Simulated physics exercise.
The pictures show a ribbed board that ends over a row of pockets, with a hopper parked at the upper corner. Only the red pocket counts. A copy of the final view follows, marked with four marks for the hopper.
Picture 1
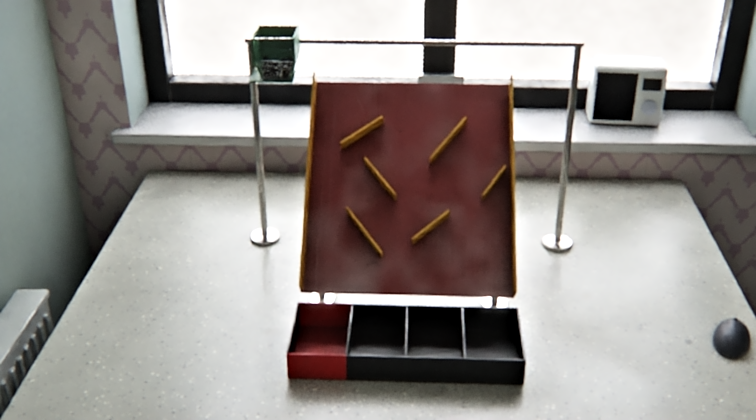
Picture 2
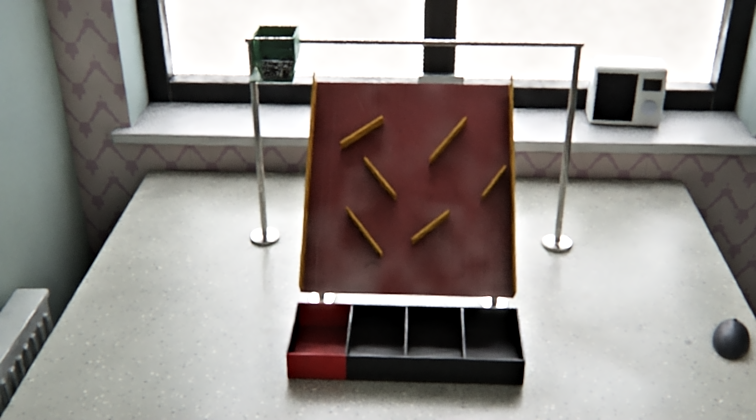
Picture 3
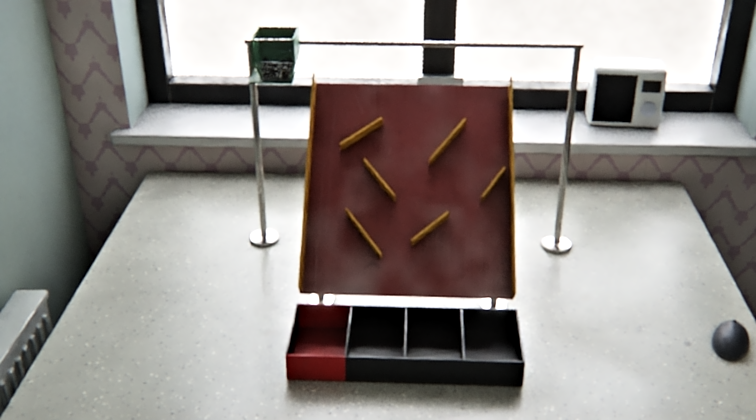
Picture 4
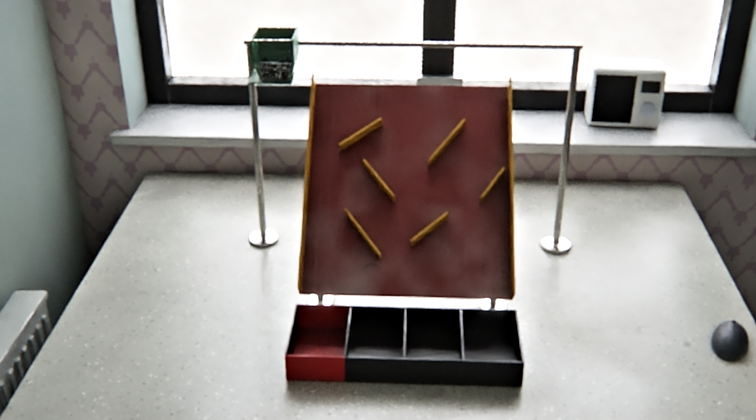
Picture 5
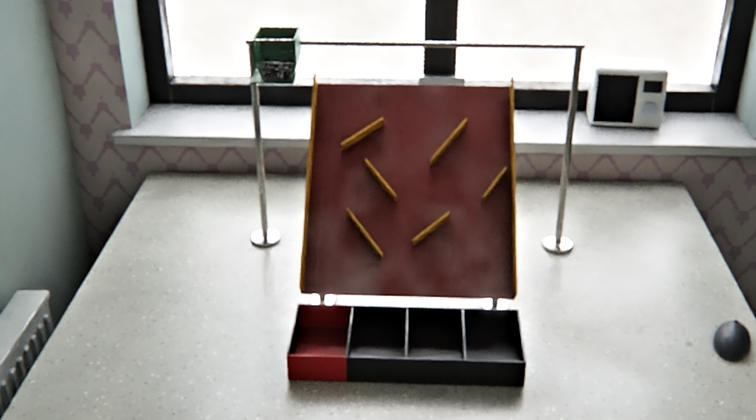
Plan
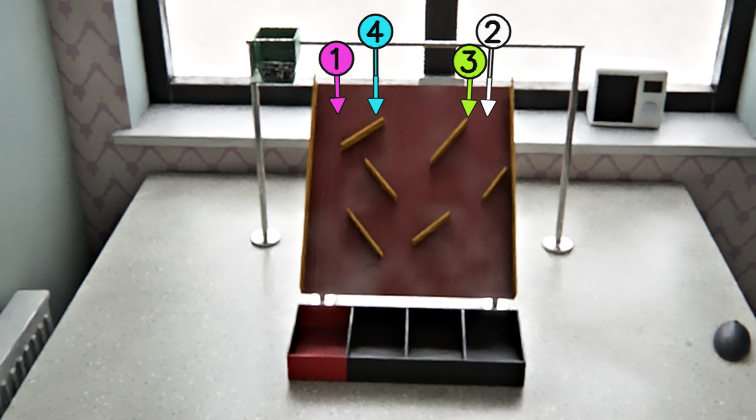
A pale speckled tabletop before a bright, dark-framed window is seen from the front and slightly above. A dark red board with six yellow ribs leans above a row of four pockets, the leftmost red and the others black, while a green hopper with dark contents sits at the upper left of a metal frame, and a grey device rests on the sill. Nothing visibly moves, apart from a barely perceptible shift of the view.
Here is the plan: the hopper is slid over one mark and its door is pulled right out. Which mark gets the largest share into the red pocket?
I would pick mark 1.
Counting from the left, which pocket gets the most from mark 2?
The third from the left.
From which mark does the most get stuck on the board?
That is mark 4.
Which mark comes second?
Mark 4.
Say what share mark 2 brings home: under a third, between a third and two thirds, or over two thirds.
It is under a third.
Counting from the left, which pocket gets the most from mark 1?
It is the first one.
On the marked copy, mark 1 meets the board at (337, 107); mark 2 meets the board at (487, 110); mark 3 meets the board at (468, 109); mark 4 meets the board at (375, 108).
Choosing 1, nearly all in the red pocket, a small part held on the board.
Choosing 2, none in the red pocket, nearly all in other pockets, a small part held on the board.
Choosing 3, none in the red pocket, nearly all in other pockets.
Choosing 4, about half in the red pocket, about a quarter in other pockets, about a quarter held on the board.
